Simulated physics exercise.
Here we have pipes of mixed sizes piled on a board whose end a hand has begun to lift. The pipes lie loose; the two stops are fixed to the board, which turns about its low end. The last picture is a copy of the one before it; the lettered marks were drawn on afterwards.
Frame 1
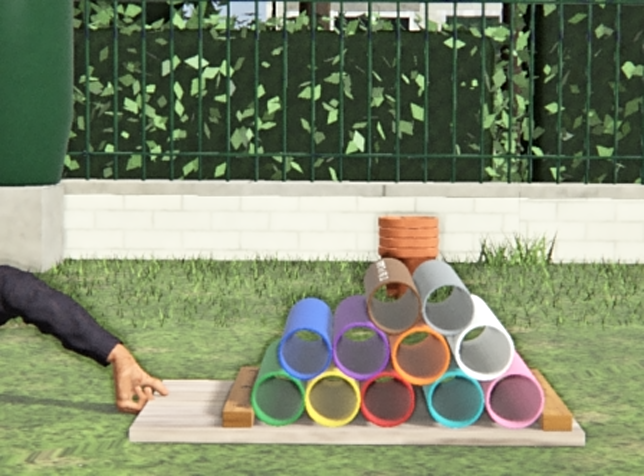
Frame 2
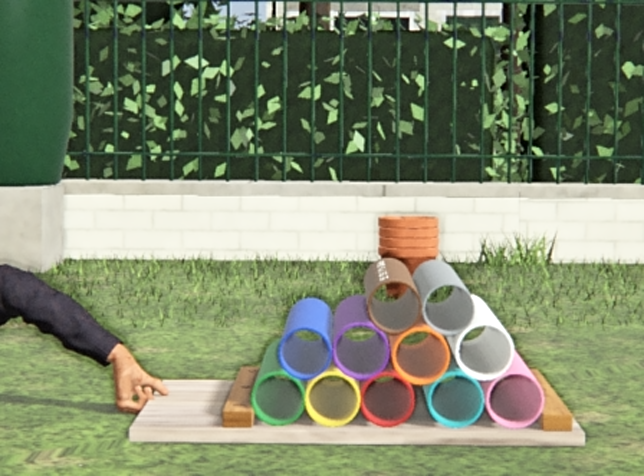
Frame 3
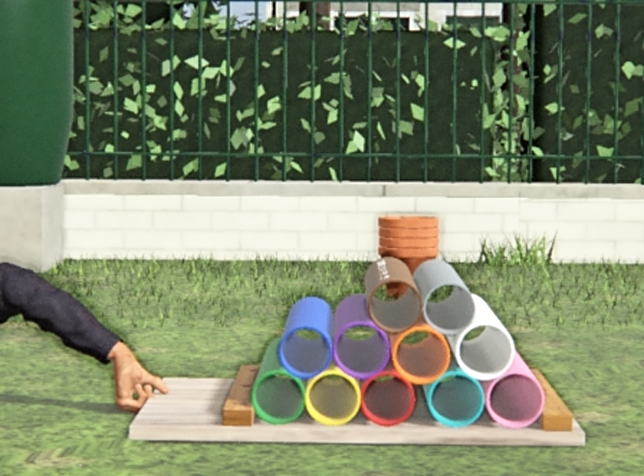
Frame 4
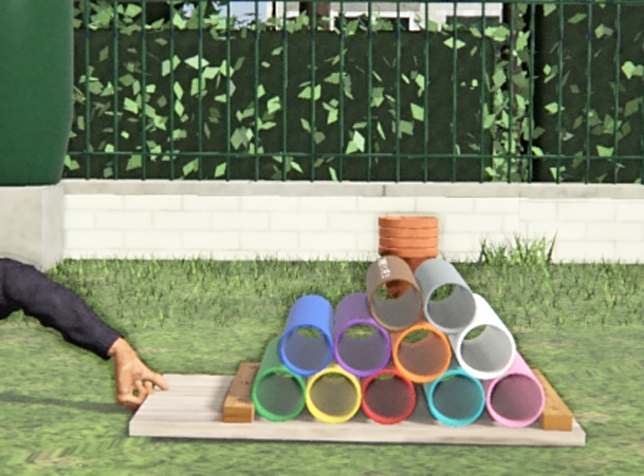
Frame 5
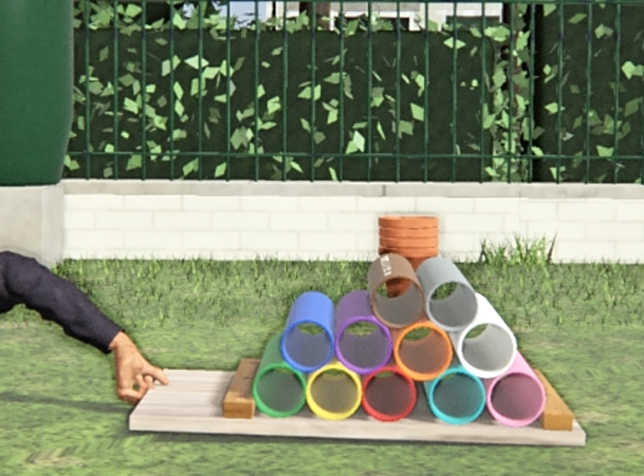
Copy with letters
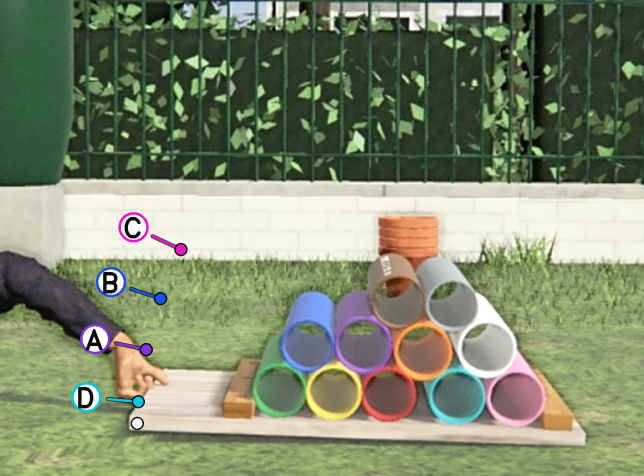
At the start, a hand at the left grips the end of a pale board on the grass, where colourful pipes sit stacked in a pile between two wooden blocks. The hand then slowly raises that left end a little, and the board tilts slightly while the pipes stay stacked together.
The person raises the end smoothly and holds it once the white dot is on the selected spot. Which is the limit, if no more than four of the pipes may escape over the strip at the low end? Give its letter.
Raise it to C.
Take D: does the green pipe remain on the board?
Yes.
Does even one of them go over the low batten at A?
No, at A.
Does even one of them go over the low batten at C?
At C: Yes.
On the marked copy, A at (146, 350); B at (161, 299); C at (181, 250); D at (139, 402); the white dot at (137, 424).
Following C. Soon after the start, board at 16°.
Later, board at 25°.
In the end, board at 25°, three over the low batten (orange, white, grey).
As for the rest, A none over the low batten; B one over the low batten (white); D none over the low batten.
